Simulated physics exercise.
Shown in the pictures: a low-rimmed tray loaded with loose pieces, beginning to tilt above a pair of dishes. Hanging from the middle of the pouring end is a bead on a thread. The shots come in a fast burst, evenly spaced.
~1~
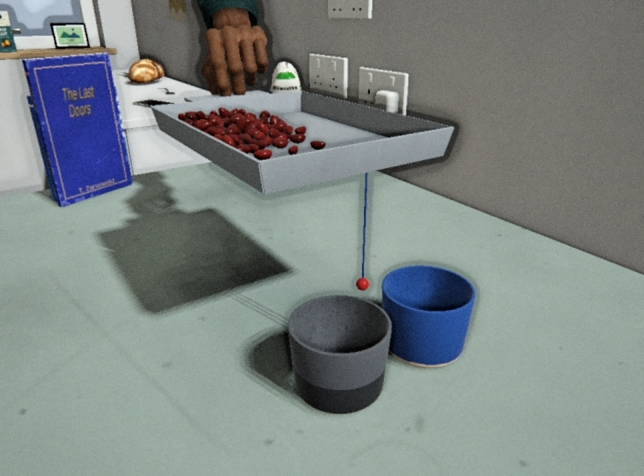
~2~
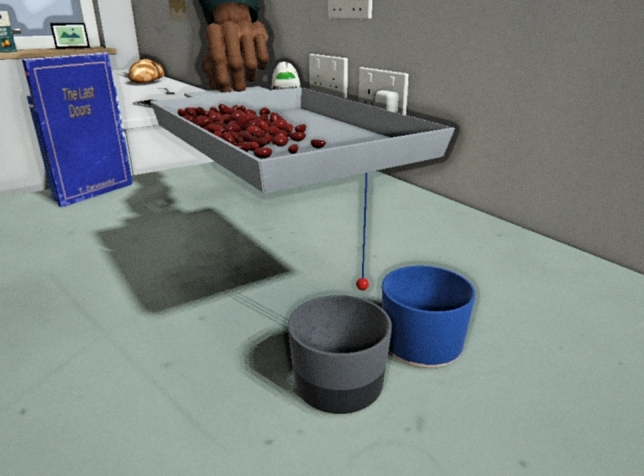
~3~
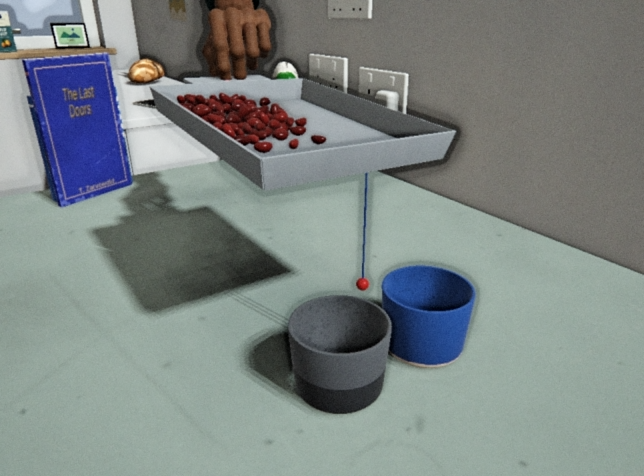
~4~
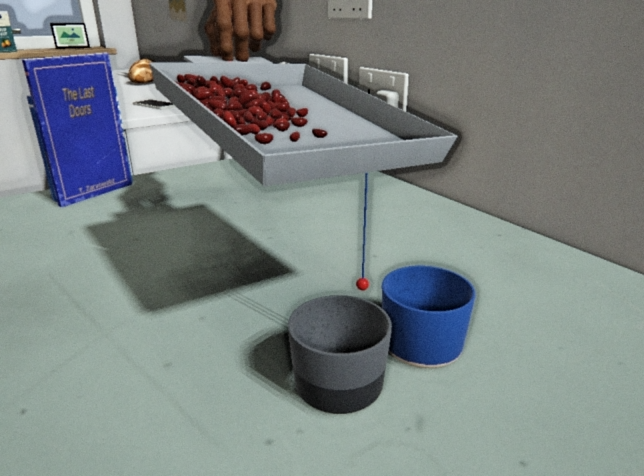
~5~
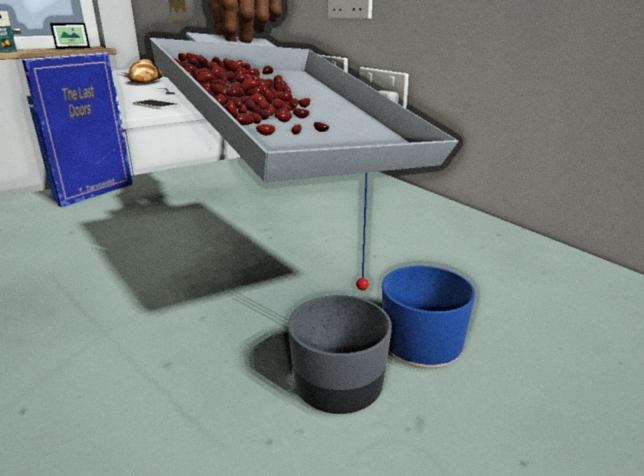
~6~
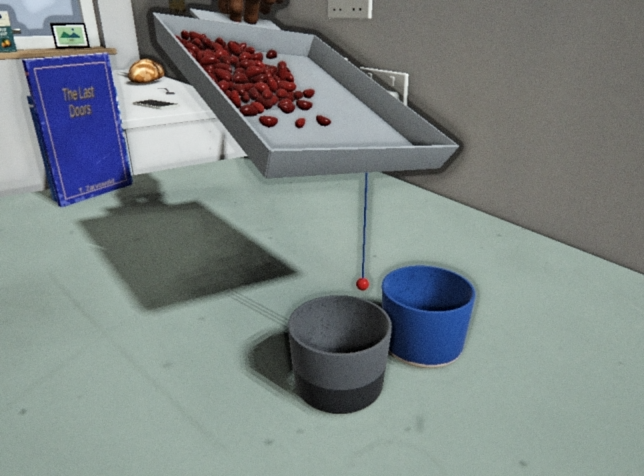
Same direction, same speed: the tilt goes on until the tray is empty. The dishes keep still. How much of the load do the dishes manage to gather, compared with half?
The load mostly goes into the dishes.
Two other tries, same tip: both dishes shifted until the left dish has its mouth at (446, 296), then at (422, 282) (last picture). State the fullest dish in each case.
Well, first the one further left, then the one further left.
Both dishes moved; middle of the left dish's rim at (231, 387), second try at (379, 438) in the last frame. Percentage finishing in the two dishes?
Around 0 and then 0 per cent.
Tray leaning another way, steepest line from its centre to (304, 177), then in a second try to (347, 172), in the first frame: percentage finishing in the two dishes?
Lab note: Try one about 20 %, try two 20 %.
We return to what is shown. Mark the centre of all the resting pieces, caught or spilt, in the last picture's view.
Centre at rest: Close to (435, 340).
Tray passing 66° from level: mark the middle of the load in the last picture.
About (403, 144).
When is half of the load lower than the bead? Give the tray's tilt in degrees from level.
Roughly 110 degrees from level.
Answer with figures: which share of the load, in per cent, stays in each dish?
Left 0 %, right 70 %.
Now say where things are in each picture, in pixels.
Corners of the pouring end near (262, 159) and (445, 127), level; middle of the load near (234, 127), kidney beans; left dish near (370, 376); right dish near (459, 333); bead on its thread near (363, 284), in the first picture.
Corners of the pouring end near (263, 158) and (446, 128), level; middle of the load near (234, 124), in the second picture.
Corners of the pouring end near (265, 156) and (447, 130), tipped barely, lowest at the right corner; middle of the load near (234, 114), in the third picture.
Corners of the pouring end near (267, 152) and (449, 134), tipped a little, lowest at the right corner; middle of the load near (235, 99), in the fourth picture.
Corners of the pouring end near (271, 149) and (450, 139), tipped clearly, lowest at the right corner; middle of the load near (237, 83), in the fifth picture.
Corners of the pouring end near (274, 146) and (451, 143), tipped clearly, lowest at the right corner; middle of the load near (240, 68); left dish near (370, 376); right dish near (459, 333), in the sixth picture.
Shortly afterwards, tray tipped steeply; the bulk on the tray; only a few in the right dish; only a few outside both; a little in the air.
Next, tray tipped past a quarter turn; near half on the tray; near a quarter in the right dish; near a quarter outside both; a little in the air.
Some moments later, tray tipped past a quarter turn; near two thirds in the right dish; near a third outside both.
In the end, tray tipped past a quarter turn; none at all in the left dish; near two thirds in the right dish; near a third outside both.
